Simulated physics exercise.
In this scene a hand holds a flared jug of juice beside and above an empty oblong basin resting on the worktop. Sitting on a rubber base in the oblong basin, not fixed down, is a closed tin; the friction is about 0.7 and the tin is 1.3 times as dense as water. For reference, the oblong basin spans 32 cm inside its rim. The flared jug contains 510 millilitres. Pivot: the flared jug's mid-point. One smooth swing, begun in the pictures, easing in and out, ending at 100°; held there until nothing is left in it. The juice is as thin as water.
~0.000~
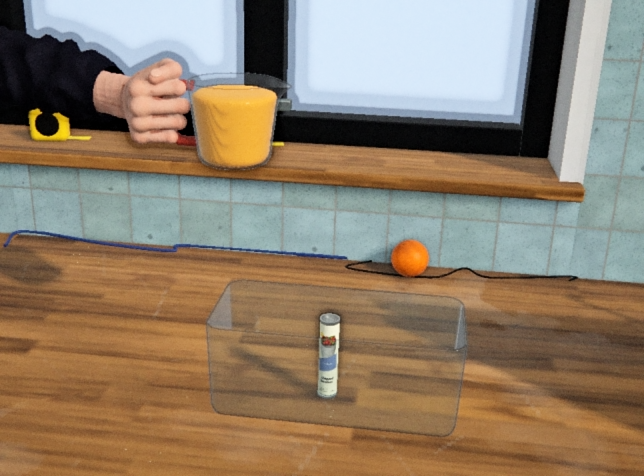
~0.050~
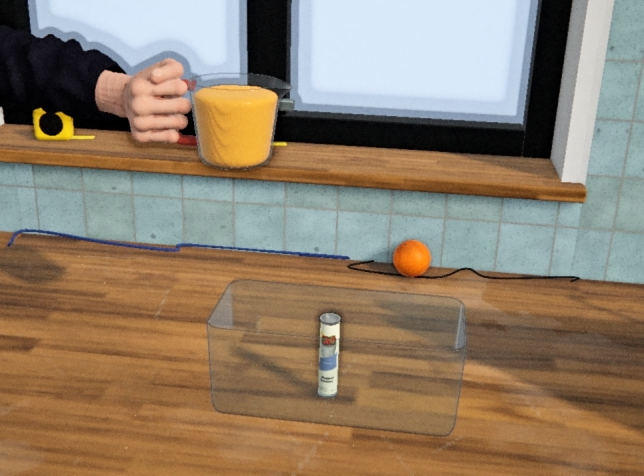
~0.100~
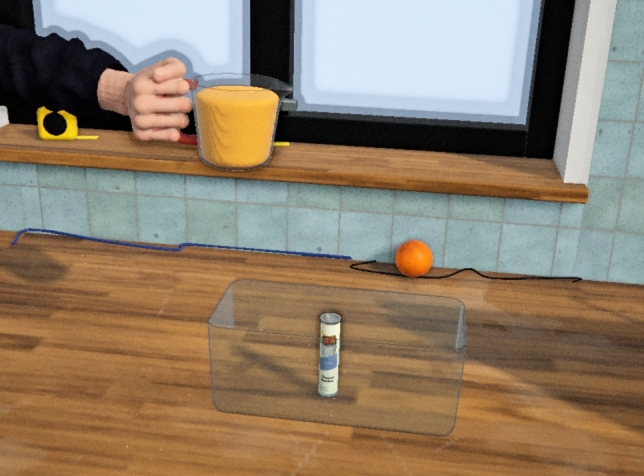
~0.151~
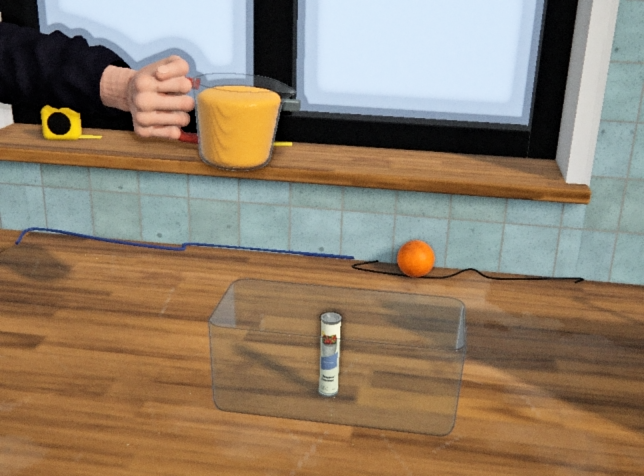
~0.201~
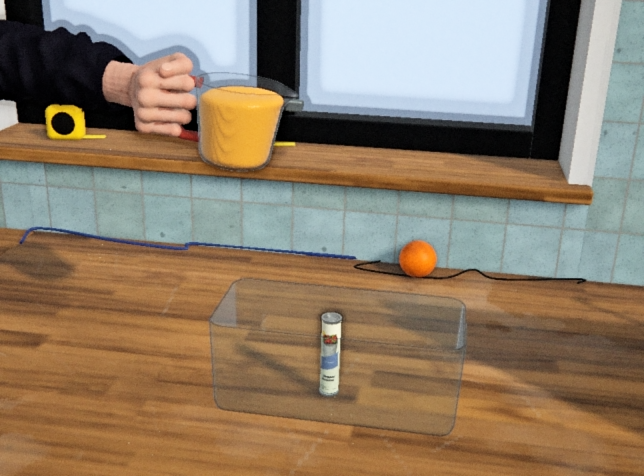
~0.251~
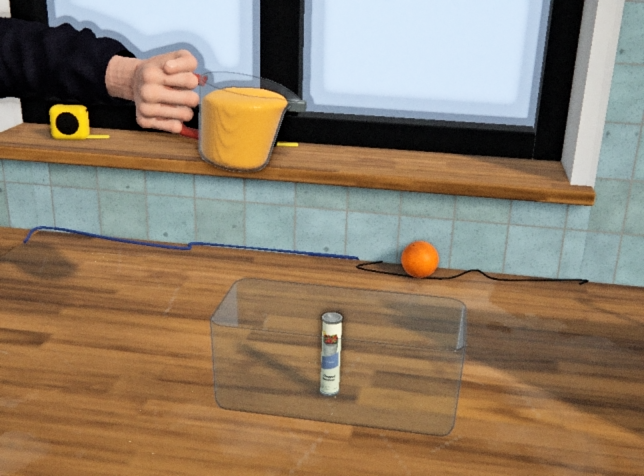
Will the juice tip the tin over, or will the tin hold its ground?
Bet it holds up.
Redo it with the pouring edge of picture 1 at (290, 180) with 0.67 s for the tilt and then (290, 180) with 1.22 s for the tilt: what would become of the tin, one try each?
The tin overturns the first time and overturns the second time.
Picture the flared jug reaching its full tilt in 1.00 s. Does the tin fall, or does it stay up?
Outcome - the tin stays erect.
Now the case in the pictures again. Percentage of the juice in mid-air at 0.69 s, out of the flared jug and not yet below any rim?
It comes to about 24 percent.
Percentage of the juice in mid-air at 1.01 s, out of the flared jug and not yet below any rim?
About 30 % of the total.
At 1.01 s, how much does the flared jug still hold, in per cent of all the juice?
18 per cent or so.
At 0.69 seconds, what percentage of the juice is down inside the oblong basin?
About 3%.
After 0.69 s the tilt is 60° and 73 per cent is still to pour; the tin stands where it began.
After 1.01 s the tilt is 93° and 19 per cent is still to pour; the tin stands where it began.
After 1.35 s the tilt is 100° and 1 per cent is still to pour; the tin stands where it began.
After 1.72 s the tilt is 100° and 0 per cent is still to pour; the tin leans 5°.
In the end the tin stands where it began.
